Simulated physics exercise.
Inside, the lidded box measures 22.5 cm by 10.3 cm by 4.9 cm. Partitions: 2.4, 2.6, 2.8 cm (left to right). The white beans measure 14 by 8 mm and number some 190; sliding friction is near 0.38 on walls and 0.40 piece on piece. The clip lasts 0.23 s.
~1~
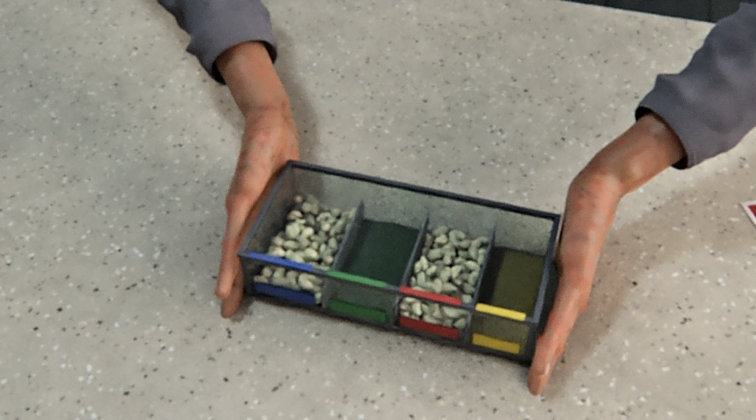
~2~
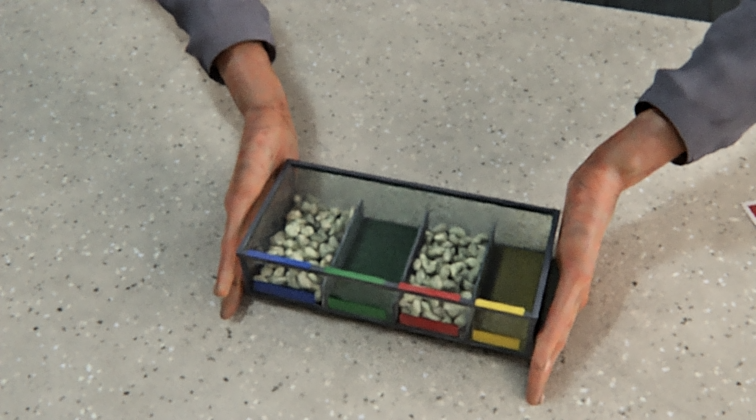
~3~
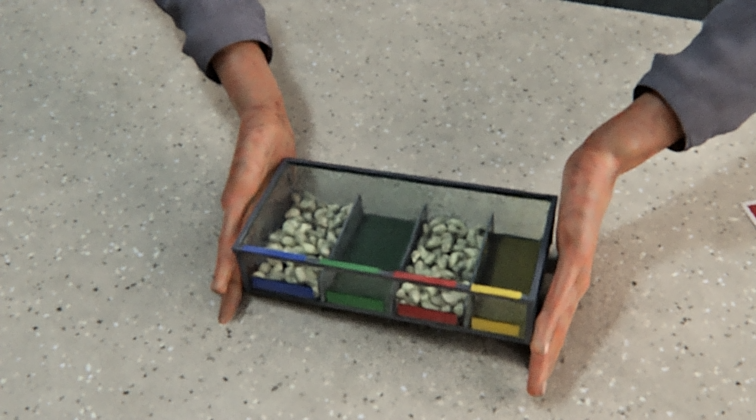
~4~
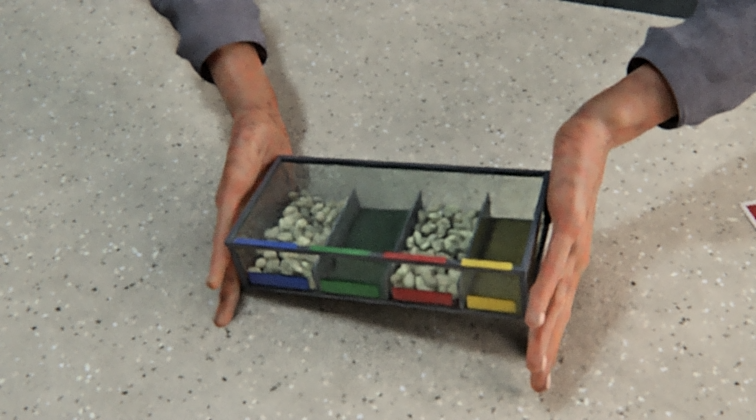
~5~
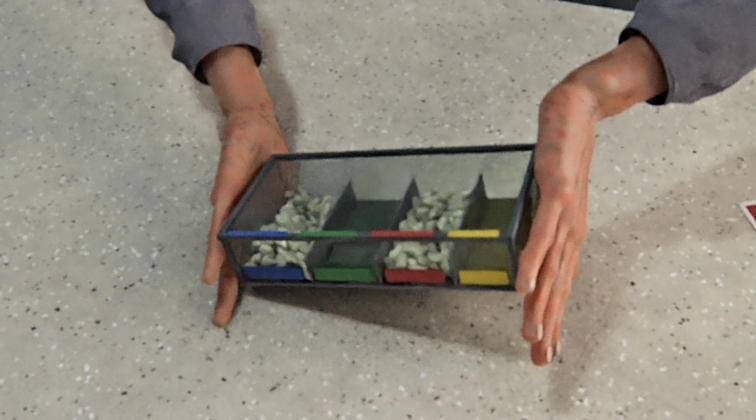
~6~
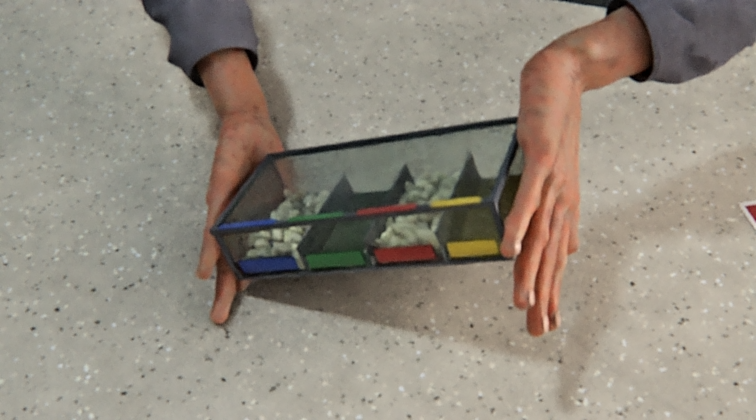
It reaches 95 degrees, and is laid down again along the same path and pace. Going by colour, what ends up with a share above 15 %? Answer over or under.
Red: Under, blue: Over, green: Under, yellow: Under.
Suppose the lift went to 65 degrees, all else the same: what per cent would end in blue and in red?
In that case blue 60; red 35.
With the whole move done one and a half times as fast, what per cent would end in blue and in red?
Then: Blue 85; red 5.
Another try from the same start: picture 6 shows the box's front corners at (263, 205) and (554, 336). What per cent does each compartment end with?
Red 35, blue 5, green 10, yellow 55.
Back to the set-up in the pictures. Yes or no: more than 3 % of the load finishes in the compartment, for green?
Green yes.
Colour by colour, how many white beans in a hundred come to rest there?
Red 5; blue 85; green 10; yellow 0.
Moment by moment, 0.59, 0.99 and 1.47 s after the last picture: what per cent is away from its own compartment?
About 25, 45, 45.
Then, 0.59 s after the last picture, tilt 94 degrees; red 25 %, blue 60 %, green 15 %.
Then, 0.99 s after the last picture, tilt 40 degrees; red 5 %, blue 85 %, green 10 %.
Then, 1.47 s after the last picture, tilt 0 degrees; red 5 %, blue 85 %, green 10 %.
In the end, red 5 %, blue 85 %, green 10 %, yellow 0 %.
